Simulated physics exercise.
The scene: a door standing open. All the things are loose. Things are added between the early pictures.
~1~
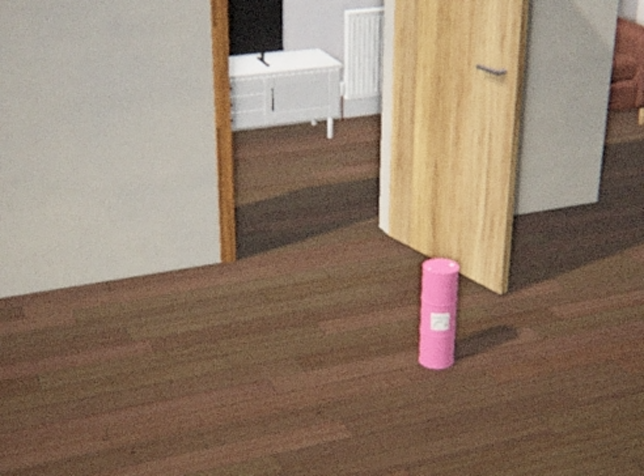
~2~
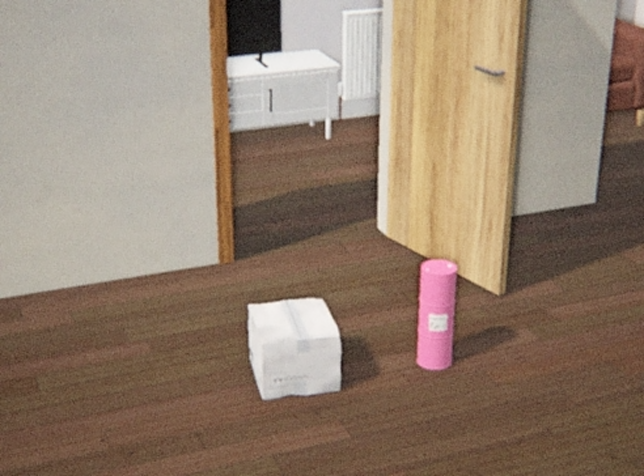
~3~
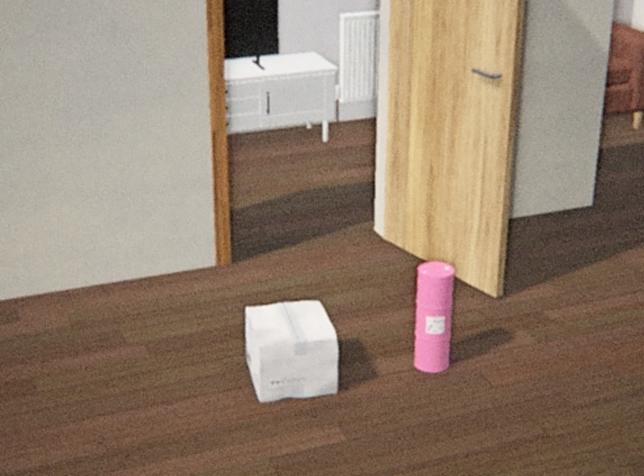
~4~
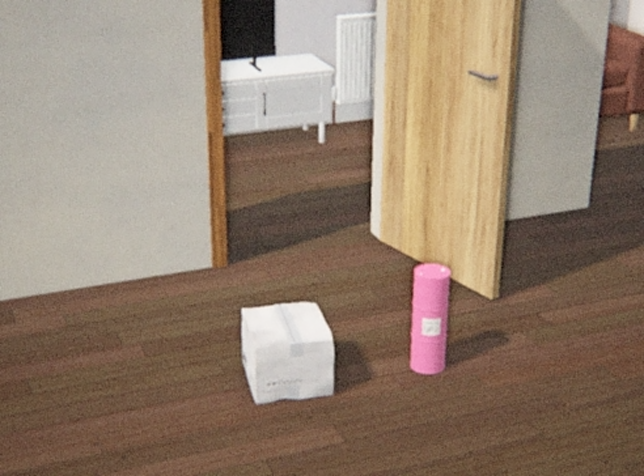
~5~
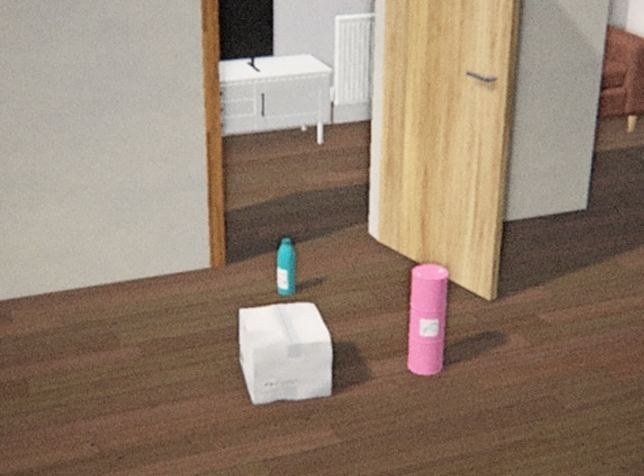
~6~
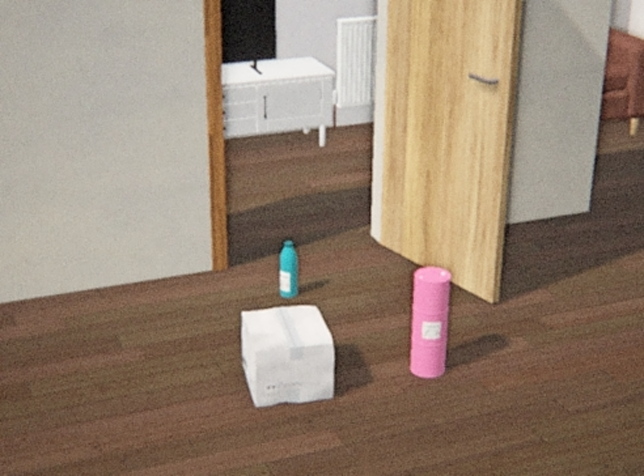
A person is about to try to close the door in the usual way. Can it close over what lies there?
Outcome: The door reaches the frame.
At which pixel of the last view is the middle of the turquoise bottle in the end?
At about (223, 242).
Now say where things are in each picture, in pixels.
The first frame shows door wide open and still; pink canister (439, 314).
The second frame shows door wide open and still; pink canister (437, 315); white box (294, 347).
The third frame shows door wide open and still; pink canister (434, 317); white box (291, 350).
The fourth frame shows door wide open and still; pink canister (430, 319); white box (287, 351).
The fifth frame shows door wide open and still; pink canister (428, 320); white box (285, 352).
The sixth frame shows door wide open and still; turquoise bottle (289, 269); pink canister (430, 323).
Then, 1.10 s past the last view, door 35° open.
Then, 1.50 s past the last view, door 5° open; turquoise bottle rocked 3° from its first pose near (233, 246).
Finally, door 0° open; down or leaning hard on the floor, turquoise bottle; the other 2 still in place. Final places as the last picture's camera would see them, turquoise bottle near (223, 242).
